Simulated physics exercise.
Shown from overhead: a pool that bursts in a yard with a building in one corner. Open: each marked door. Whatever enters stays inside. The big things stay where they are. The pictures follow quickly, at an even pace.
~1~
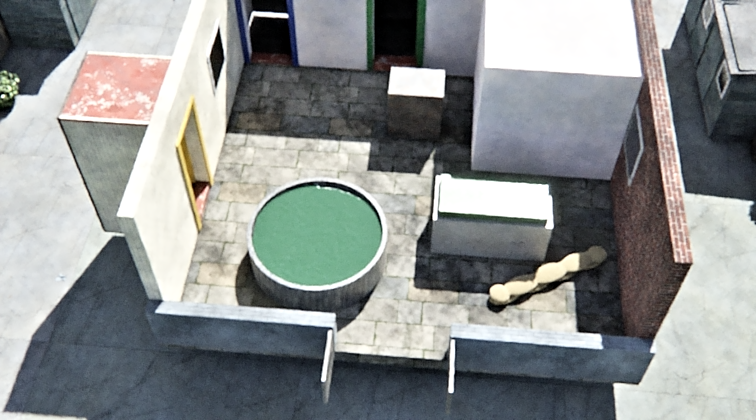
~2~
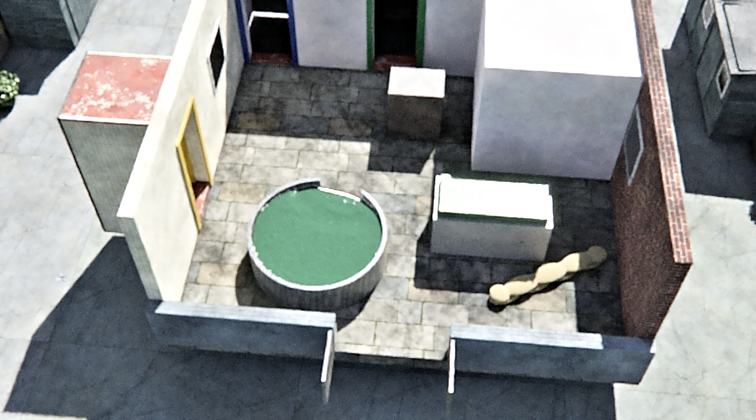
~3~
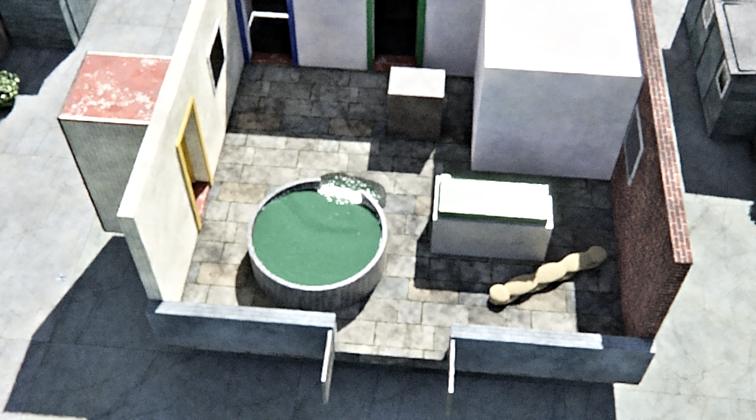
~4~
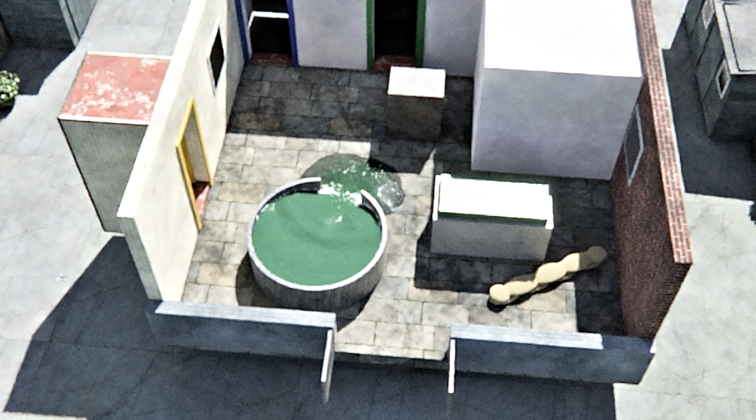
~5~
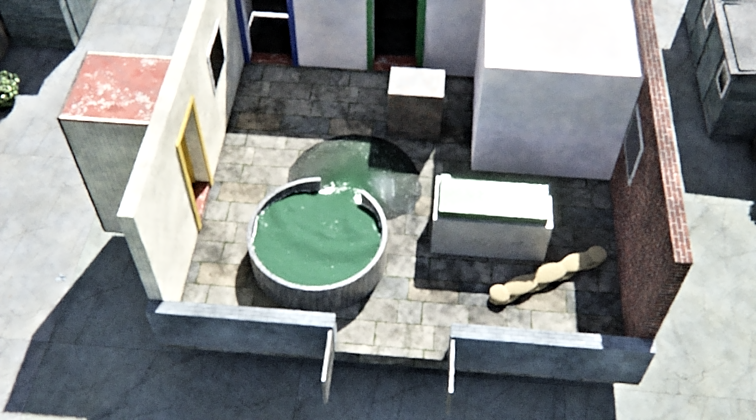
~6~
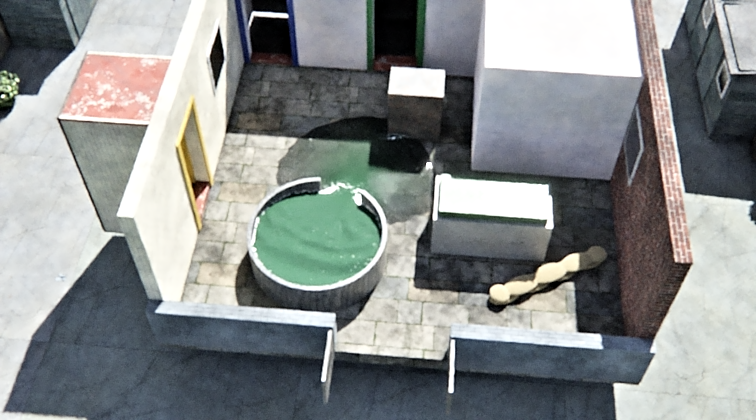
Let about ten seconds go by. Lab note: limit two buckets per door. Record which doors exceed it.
Record: Green door under limit; yellow door under limit; blue door over limit.
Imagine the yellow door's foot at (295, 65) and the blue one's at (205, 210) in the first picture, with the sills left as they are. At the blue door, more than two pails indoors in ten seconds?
The blue door falls short.
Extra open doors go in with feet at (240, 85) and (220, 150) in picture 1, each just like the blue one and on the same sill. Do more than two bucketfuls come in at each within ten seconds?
First tops the limit, then falls short.
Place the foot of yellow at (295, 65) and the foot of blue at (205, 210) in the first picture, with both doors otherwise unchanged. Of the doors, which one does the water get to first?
The one to pick is the green one.
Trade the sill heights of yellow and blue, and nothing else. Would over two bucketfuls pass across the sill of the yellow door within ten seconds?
That way the yellow one stays in check.
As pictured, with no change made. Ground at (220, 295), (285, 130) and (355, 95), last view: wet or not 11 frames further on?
Result, in order: Unflooded / waterlogged / waterlogged.
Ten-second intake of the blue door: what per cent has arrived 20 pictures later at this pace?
Some 10 per cent.
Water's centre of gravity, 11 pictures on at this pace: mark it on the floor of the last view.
Around pixel (343, 209).
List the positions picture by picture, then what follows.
The round pool at (317, 234) is whole and still, in the first frame.
Water pours out on the round pool's far side and has run to a hidden place, in the second frame.
The front is at (381, 190), out from the gap on the round pool's far side, in the third frame.
Water pours out on the round pool's far side and has run to (334, 157), in the fourth frame.
Water pours out on the round pool's far side and has run to (386, 144), in the fifth frame.
The front is at (380, 121), out from the gap on the round pool's far side, in the sixth frame.
A moment on, water covers 30 % of the floor; the green door wet at the sill, nothing in, the yellow door not reached, the blue door not reached.
Next, water covers 40 % of the floor; the green door under two buckets in, the yellow door not reached, the blue door wet at the sill, nothing in.
Then, water covers 45 % of the floor; the green door under two buckets in, the yellow door not reached, the blue door under two buckets in.
Later, water covers 65 % of the floor; the green door under two buckets in, the yellow door wet at the sill, nothing in, the blue door over two buckets in.
In the end, water covers 85 % of the floor; the green door under two buckets in, the yellow door wet at the sill, nothing in, the blue door far over two buckets in.
